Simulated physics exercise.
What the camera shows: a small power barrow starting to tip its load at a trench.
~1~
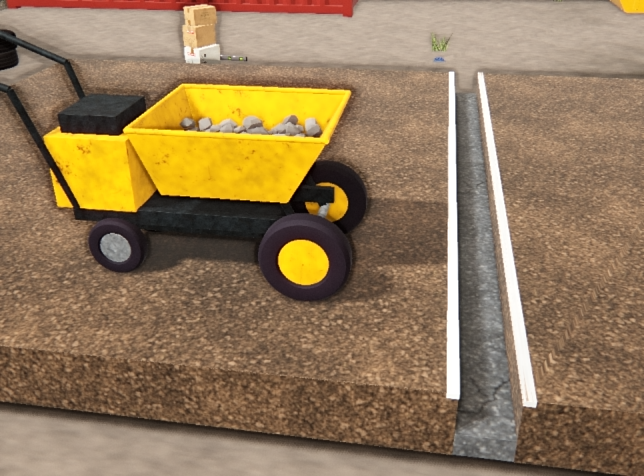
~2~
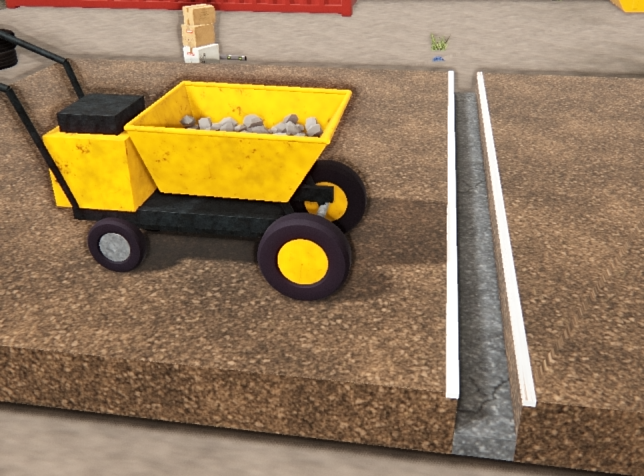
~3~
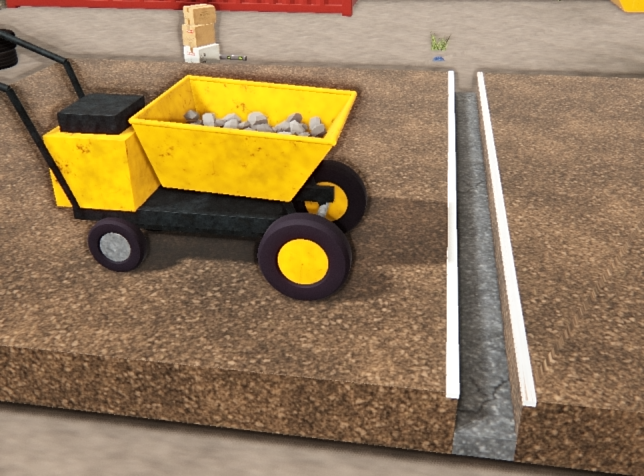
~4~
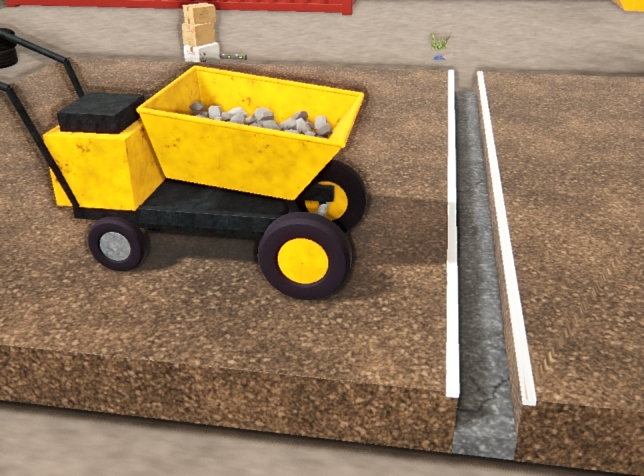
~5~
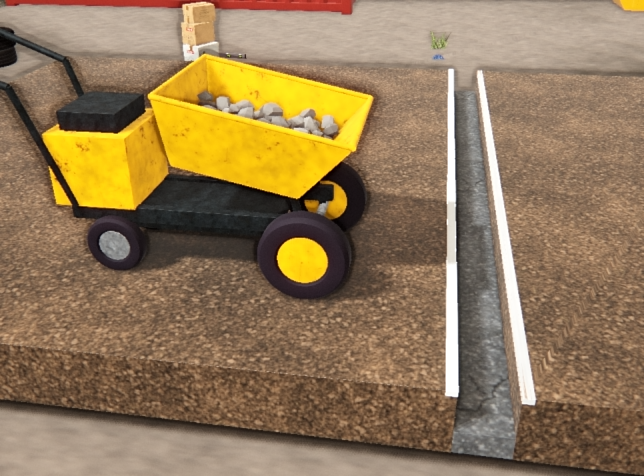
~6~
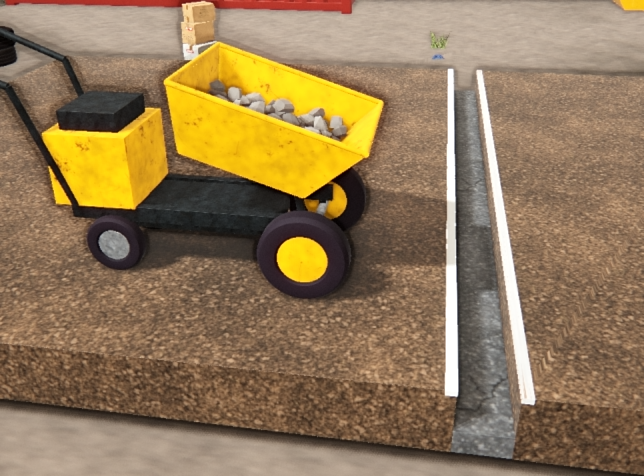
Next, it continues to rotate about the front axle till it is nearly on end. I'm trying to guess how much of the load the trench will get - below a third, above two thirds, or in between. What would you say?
I would say above two thirds.
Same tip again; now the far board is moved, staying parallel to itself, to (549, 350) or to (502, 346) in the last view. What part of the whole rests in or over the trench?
100 and 70 percent.
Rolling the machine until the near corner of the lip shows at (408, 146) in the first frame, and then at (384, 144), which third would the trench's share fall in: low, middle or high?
Try one, below one third; try two, the middle third.
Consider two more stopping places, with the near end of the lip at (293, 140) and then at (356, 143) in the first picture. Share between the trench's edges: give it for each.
The first stopping place yields 50 % and the other yields 80 %.
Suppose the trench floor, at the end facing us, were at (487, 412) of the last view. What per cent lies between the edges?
About 70 per cent.
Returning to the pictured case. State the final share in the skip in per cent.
It works out to some 0 percent.
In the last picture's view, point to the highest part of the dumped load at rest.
The top settles at about (461, 260).
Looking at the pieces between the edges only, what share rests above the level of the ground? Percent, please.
Around 15 per cent.
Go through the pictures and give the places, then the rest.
Lip of the skip at (326, 141), level; top of the load at (261, 134), broken stones; first edge of the trench at (453, 343); far edge at (523, 350), the trench under half as wide as the skip, and about as deep as wide, in the first frame.
Lip of the skip at (327, 141), level; top of the load at (262, 133), in the second frame.
Lip of the skip at (333, 143), tipped barely; top of the load at (247, 137), in the third frame.
Lip of the skip at (342, 145), tipped a little; top of the load at (232, 129), in the fourth frame.
Lip of the skip at (353, 148), tipped a little; top of the load at (225, 116), in the fifth frame.
Lip of the skip at (366, 154), tipped clearly; top of the load at (238, 116); first edge of the trench at (452, 341); far edge at (521, 347), in the sixth frame.
Soon, skip tipped steeply; all in the skip.
A while on, skip tipped right over; most in the skip; a stray few short of the trench; a small part in or heaped over the trench; a stray few falling.
Towards the end, skip tipped right over; a small part in the skip; a small part short of the trench; most in or heaped over the trench; a stray few beyond it.
Finally, skip tipped right over; a small part short of the trench; most in or heaped over the trench; a small part beyond it.
